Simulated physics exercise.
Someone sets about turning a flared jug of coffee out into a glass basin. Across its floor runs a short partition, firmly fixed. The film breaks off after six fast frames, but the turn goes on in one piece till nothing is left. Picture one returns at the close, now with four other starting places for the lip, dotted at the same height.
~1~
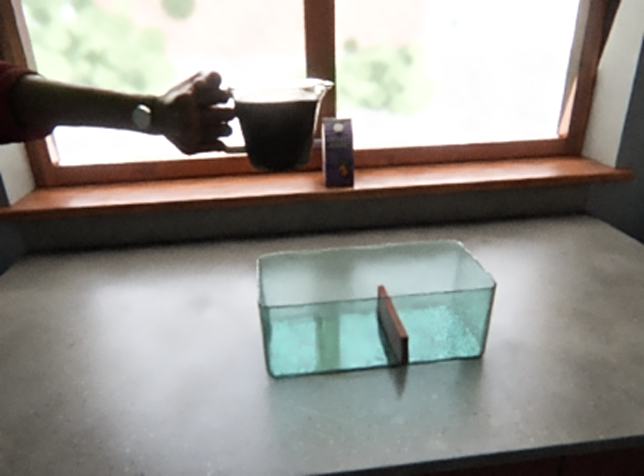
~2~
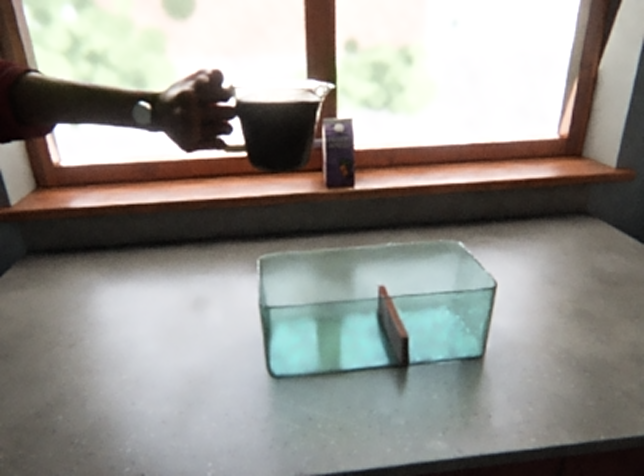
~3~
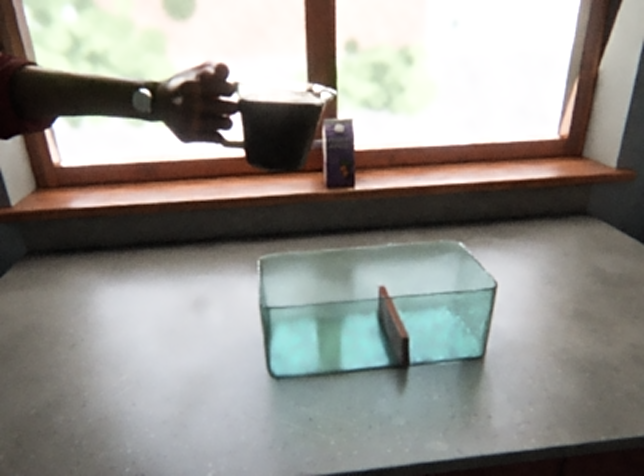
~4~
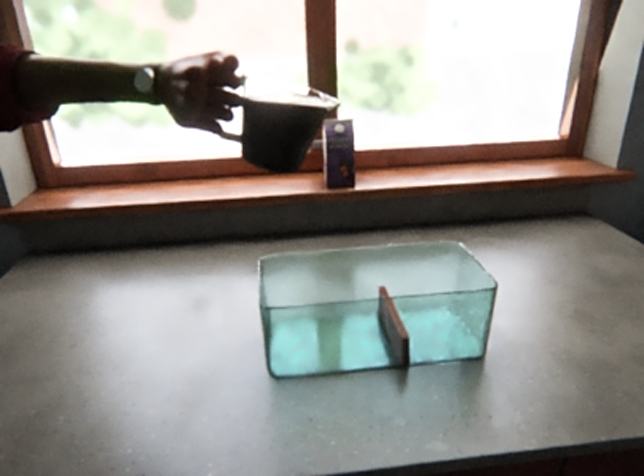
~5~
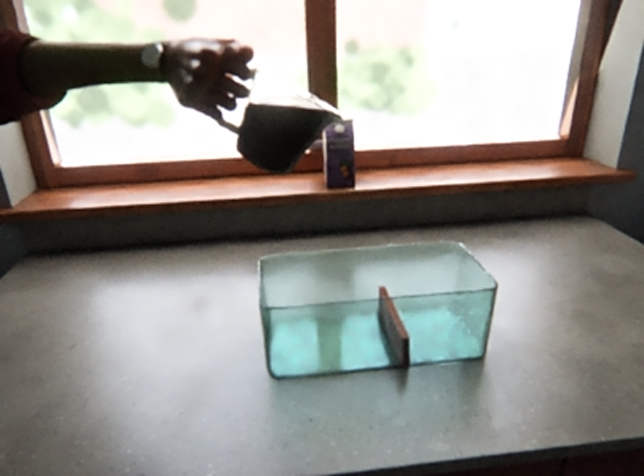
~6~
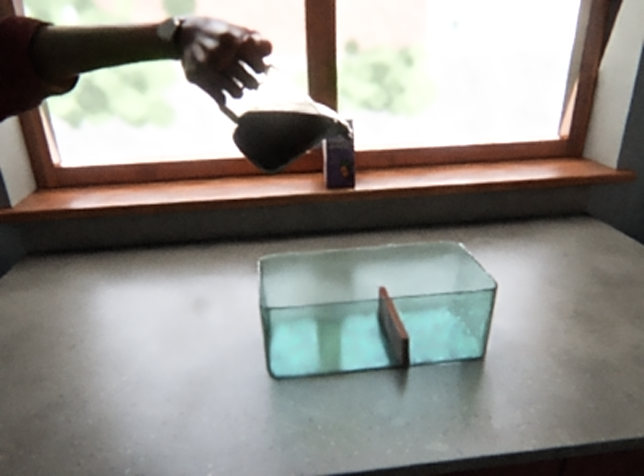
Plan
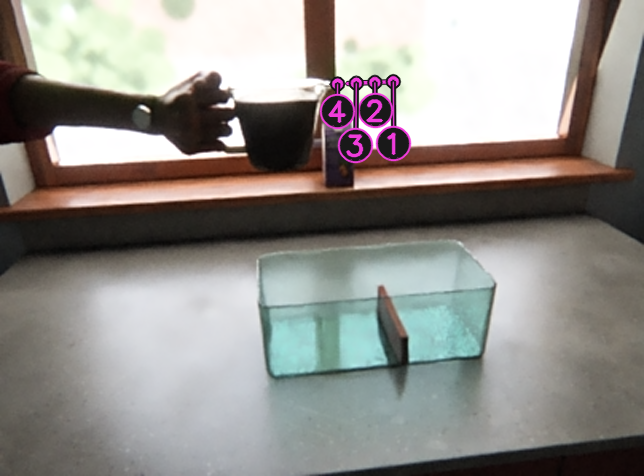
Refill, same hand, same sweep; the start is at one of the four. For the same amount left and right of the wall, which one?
Place 3.
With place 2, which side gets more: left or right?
More ends on the right.
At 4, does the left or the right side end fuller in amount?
More ends on the left.
On the marked copy, 1 at (393, 81); 2 at (374, 82); 3 at (356, 83); 4 at (337, 83).
With 1, about 17 % ends left of the wall and 74 % right of it; 10 % is lost outside.
With 2, about 26 % ends left of the wall and 66 % right of it; 7 % is lost outside.
With 3, about 52 % ends left of the wall and 41 % right of it; 6 % is lost outside.
With 4, about 67 % ends left of the wall and 26 % right of it; 8 % is lost outside.
